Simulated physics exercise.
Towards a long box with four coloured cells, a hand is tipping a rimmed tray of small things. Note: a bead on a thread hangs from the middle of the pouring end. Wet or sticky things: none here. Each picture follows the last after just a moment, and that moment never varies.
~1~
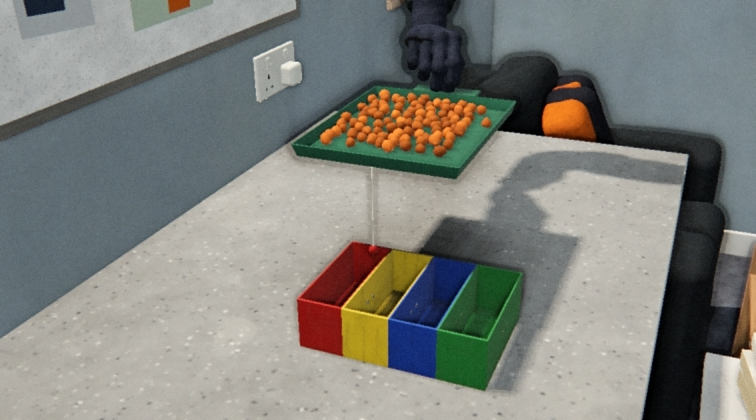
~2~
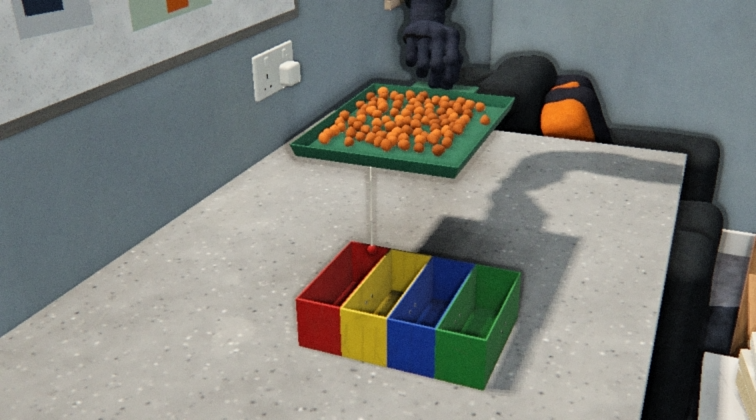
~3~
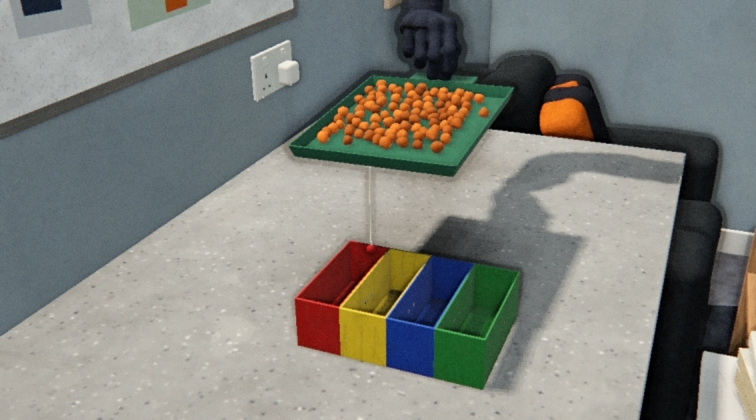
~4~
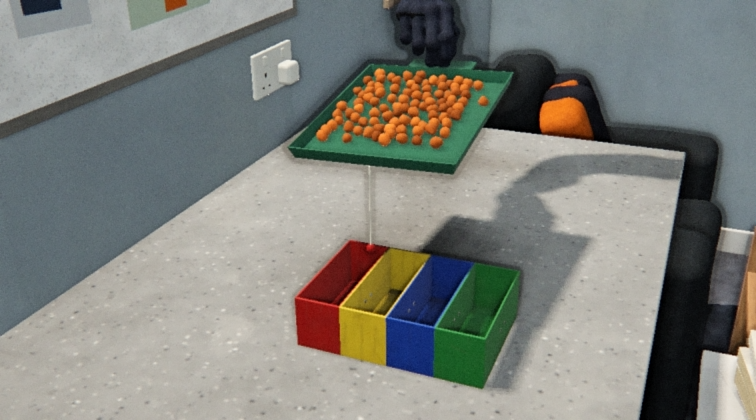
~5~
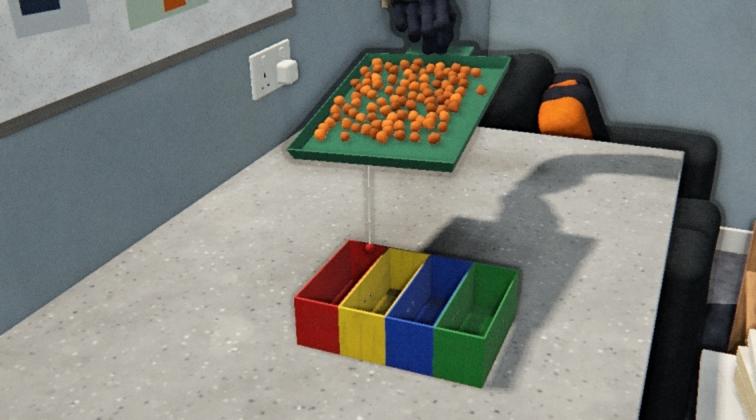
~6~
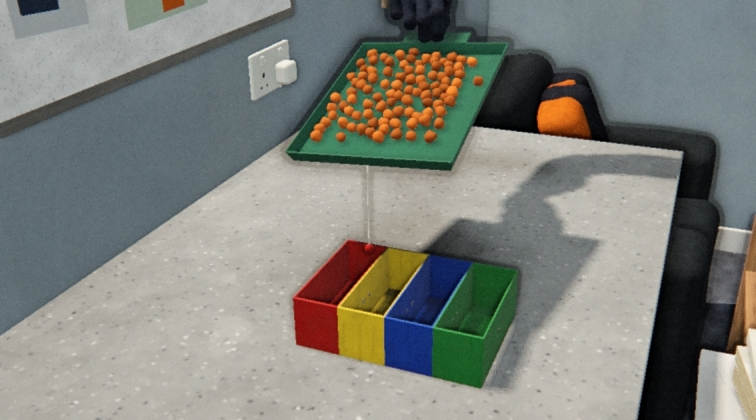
On a speckled pale grey tabletop against blue-grey walls with a white socket, seen from above at an angle, a dark hand holds the far side of a green rimmed tray of small orange balls. A bead hangs on a thread above a box with red, yellow, blue and green cells. The hand gradually raises the tray's far side, tilting it towards the viewer, its near left corner lowest.
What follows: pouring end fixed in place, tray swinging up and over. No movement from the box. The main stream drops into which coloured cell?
It drops into the red cell.
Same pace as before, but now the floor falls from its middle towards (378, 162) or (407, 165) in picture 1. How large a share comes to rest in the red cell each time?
I'd say roughly 20 percent with the first slope, 10 percent with the other.
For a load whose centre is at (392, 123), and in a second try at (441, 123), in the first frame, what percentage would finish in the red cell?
Roughly 30 per cent, then roughly 20 per cent.
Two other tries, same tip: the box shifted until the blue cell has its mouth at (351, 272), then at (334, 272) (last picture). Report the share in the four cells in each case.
In order, about 90 and 100 in a hundred.
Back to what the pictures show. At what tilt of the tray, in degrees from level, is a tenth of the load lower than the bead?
It sits at roughly 70°.
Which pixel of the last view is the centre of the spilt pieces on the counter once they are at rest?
Check roughly (258, 309) and you'll find the middle.
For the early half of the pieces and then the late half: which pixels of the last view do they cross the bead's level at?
I'd say close to (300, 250) at first and close to (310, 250) later on.
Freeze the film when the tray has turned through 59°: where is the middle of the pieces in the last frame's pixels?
In the last view, the load is centred near (337, 132).
Soon after the last picture, tray tipped steeply; nearly all on the tray; a small part falling or outside the box.
A little later, tray tipped right over; about a quarter on the tray; about a quarter in the red cell; a stray few in the yellow cell; about half falling or outside the box.
Later still, tray tipped past a quarter turn; about a quarter in the red cell; a small part in the yellow cell; about two thirds falling or outside the box.
At rest, tray tipped past a quarter turn; about a quarter in the red cell; a small part in the yellow cell; none in the green cell; none in the blue cell; about two thirds outside the box.
